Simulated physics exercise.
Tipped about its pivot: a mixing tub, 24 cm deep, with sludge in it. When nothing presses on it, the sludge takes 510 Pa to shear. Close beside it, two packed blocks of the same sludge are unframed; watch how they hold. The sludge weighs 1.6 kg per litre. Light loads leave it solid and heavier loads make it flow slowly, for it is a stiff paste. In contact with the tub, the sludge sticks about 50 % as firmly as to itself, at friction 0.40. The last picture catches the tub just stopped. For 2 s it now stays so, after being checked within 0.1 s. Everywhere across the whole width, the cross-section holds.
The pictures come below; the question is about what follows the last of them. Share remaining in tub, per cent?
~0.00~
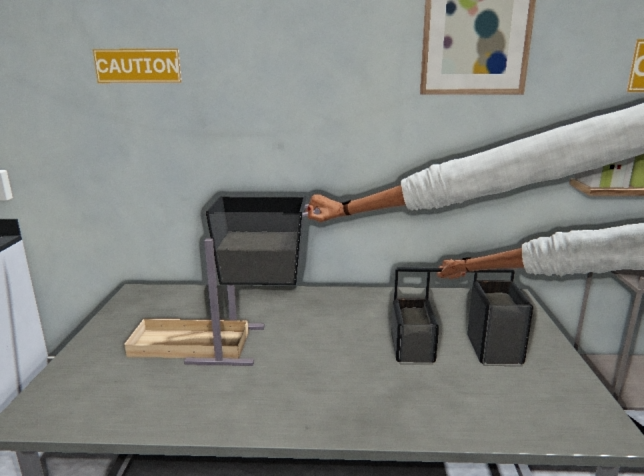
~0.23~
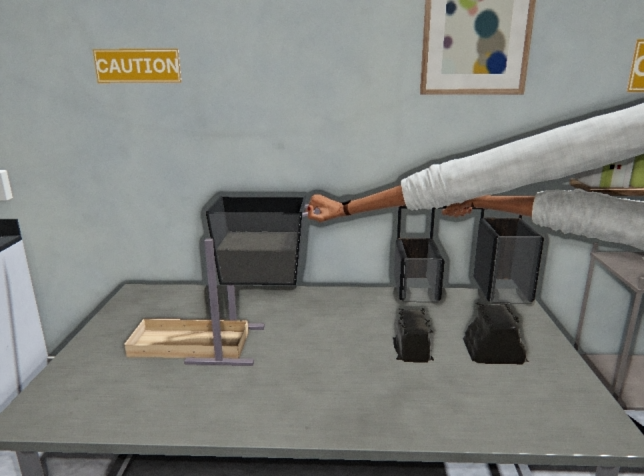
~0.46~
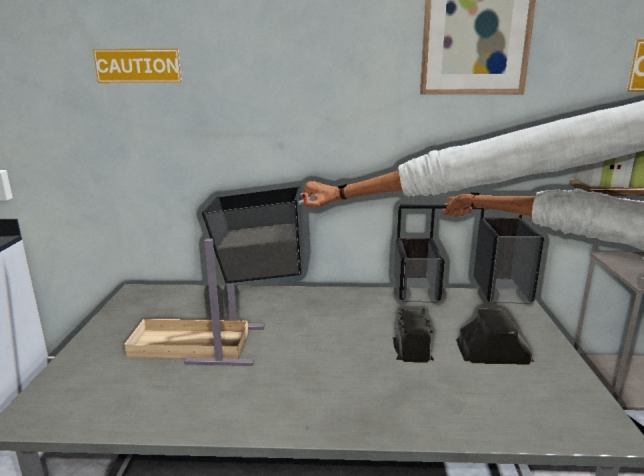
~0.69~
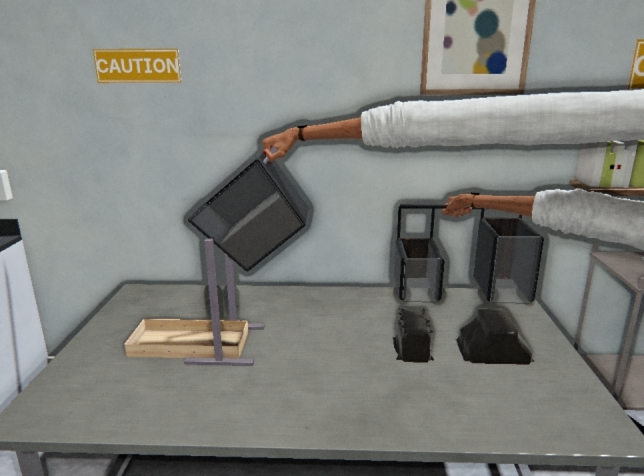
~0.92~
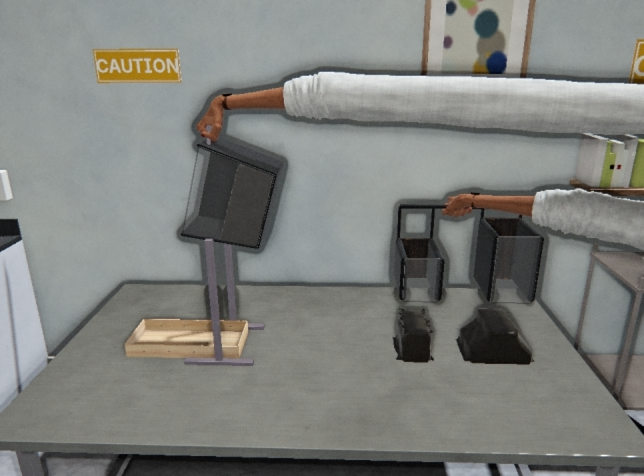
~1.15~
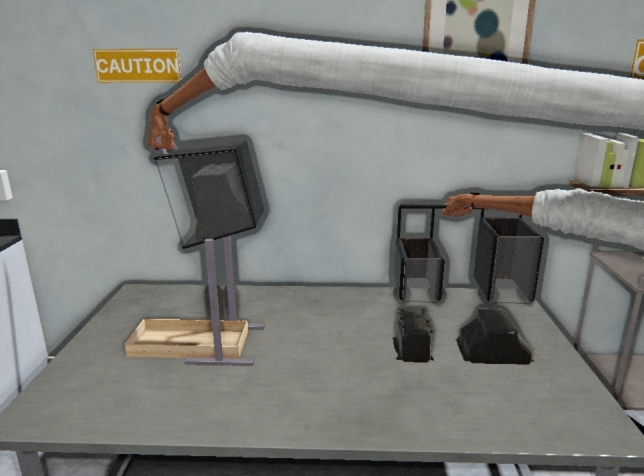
Approx. 0 %.
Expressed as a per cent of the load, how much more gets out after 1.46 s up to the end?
About 40 %.
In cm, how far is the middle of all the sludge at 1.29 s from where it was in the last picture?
Distance: About 9 cm.
After 1.29 s, the tub is at 101 degrees and holds 84 %.
After 1.46 s, the tub is at 101 degrees and holds 40 %.
After 1.63 s, the tub is at 101 degrees and holds 26 %.
After 1.80 s, the tub is at 101 degrees and holds 3 %.
After 3.15 s, at the end, the tub is at 101 degrees and holds 0 %.
